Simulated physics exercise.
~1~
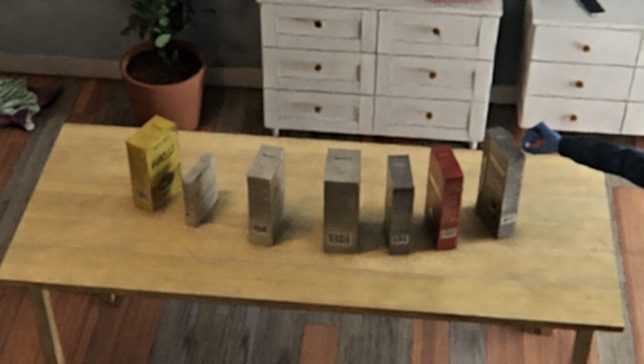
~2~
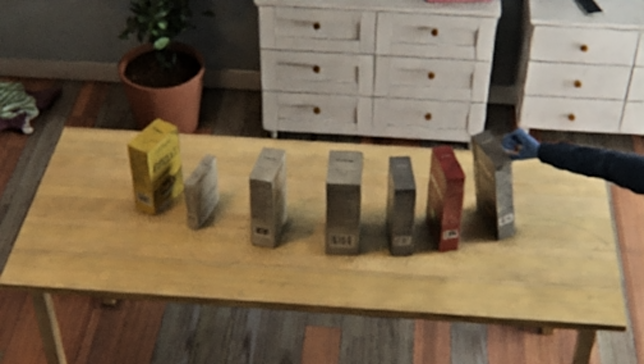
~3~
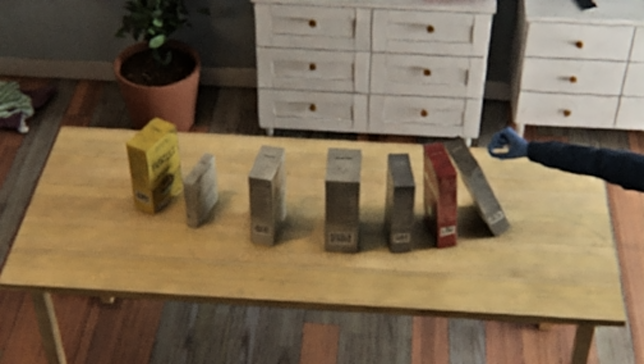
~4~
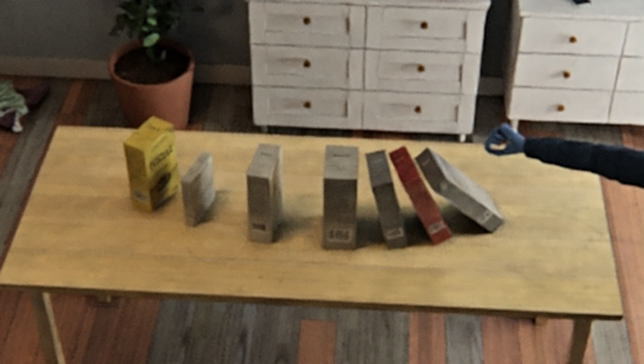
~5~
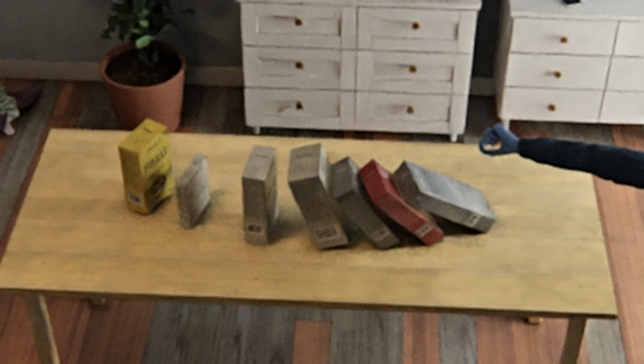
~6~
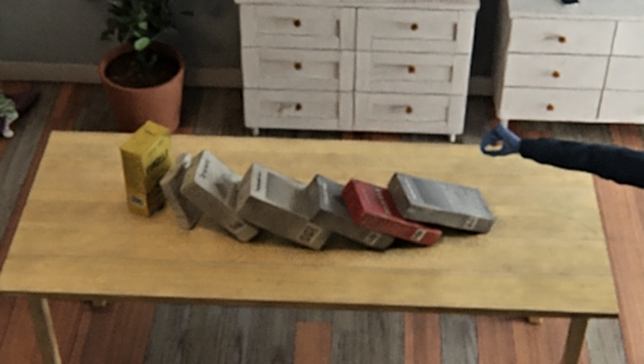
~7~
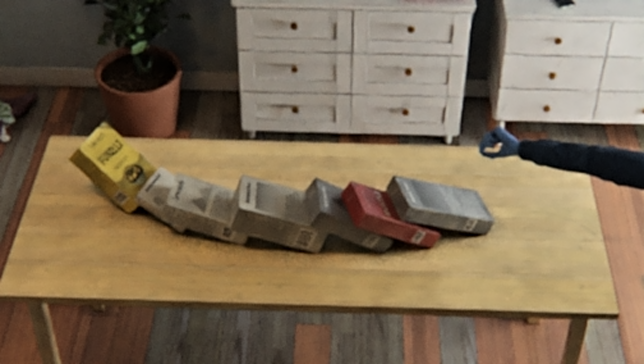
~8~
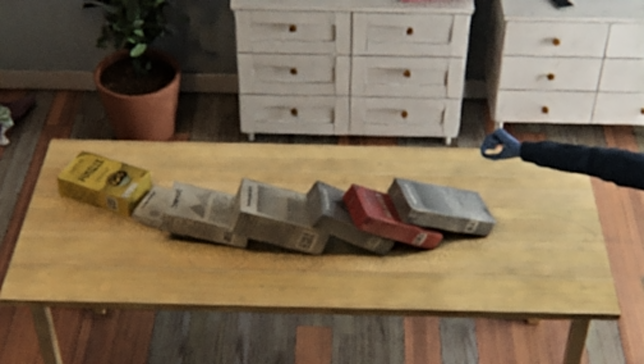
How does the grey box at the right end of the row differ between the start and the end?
At the start the grey box stands upright on the table, and by the end it is lying on its side.
